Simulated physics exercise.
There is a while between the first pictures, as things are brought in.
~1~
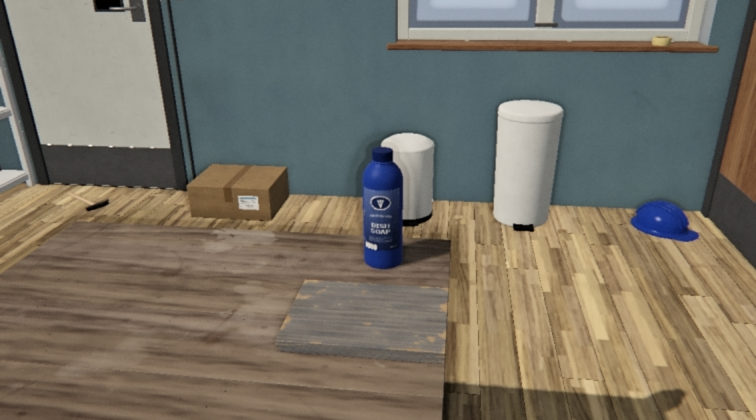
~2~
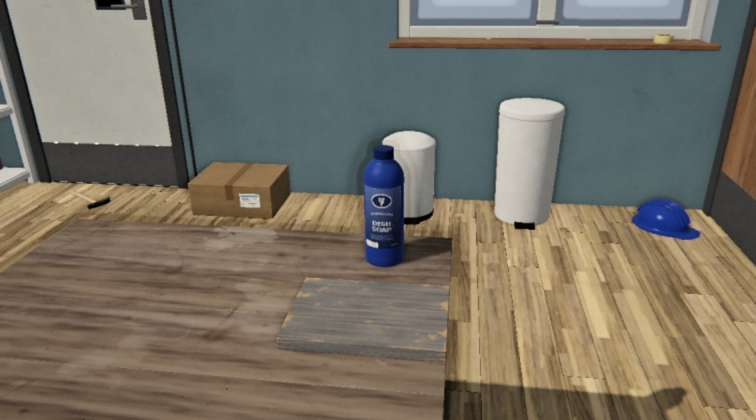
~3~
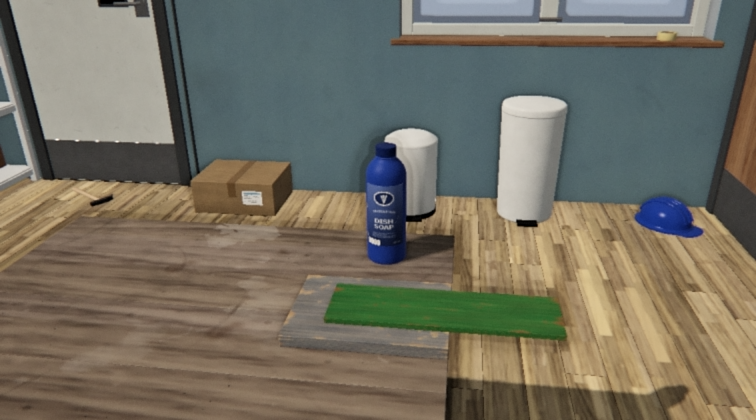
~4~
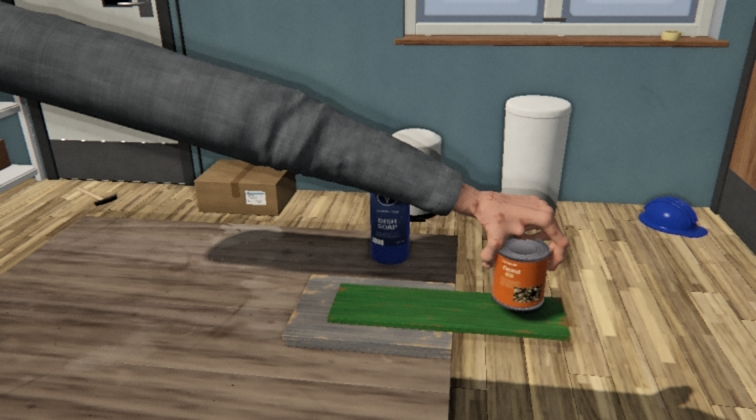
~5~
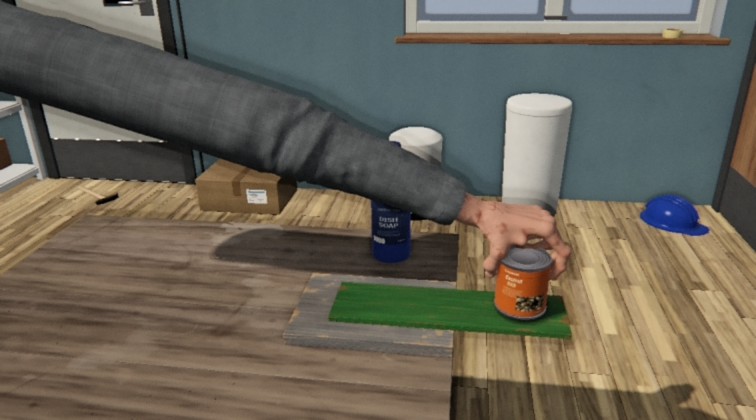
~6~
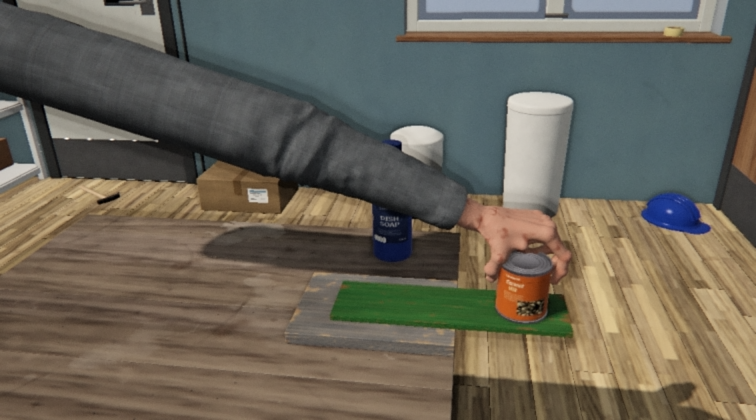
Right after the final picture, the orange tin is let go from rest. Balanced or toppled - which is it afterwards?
It does not stay.
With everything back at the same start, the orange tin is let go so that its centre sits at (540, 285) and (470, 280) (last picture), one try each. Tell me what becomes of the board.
First try: It tips off the edge; second try: It goes over.
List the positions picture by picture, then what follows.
The last thing is not in view yet, in the first frame.
The last thing is not in view yet; grey slab (369, 316), in the second frame.
The last thing is not in view yet; blue bottle (386, 203), in the third frame.
On its way; orange tin (520, 272); green board (447, 310), in the fourth frame.
On its way; orange tin (522, 281); grey slab (376, 312), in the fifth frame.
In place under the hand; orange tin (523, 286), in the sixth frame.
Then, 0.40 s after the last picture, orange tin now down on the floor or falling; green board tipped 64° from how it was.
Then, 0.60 s after the last picture, green board now down on the floor or falling.
Then, 0.70 s after the last picture, things are still on the move.
Then, 0.90 s after the last picture, as before.
By the end, down on the floor or falling, orange tin and green board; the other 2 in place. The board tips off the edge.
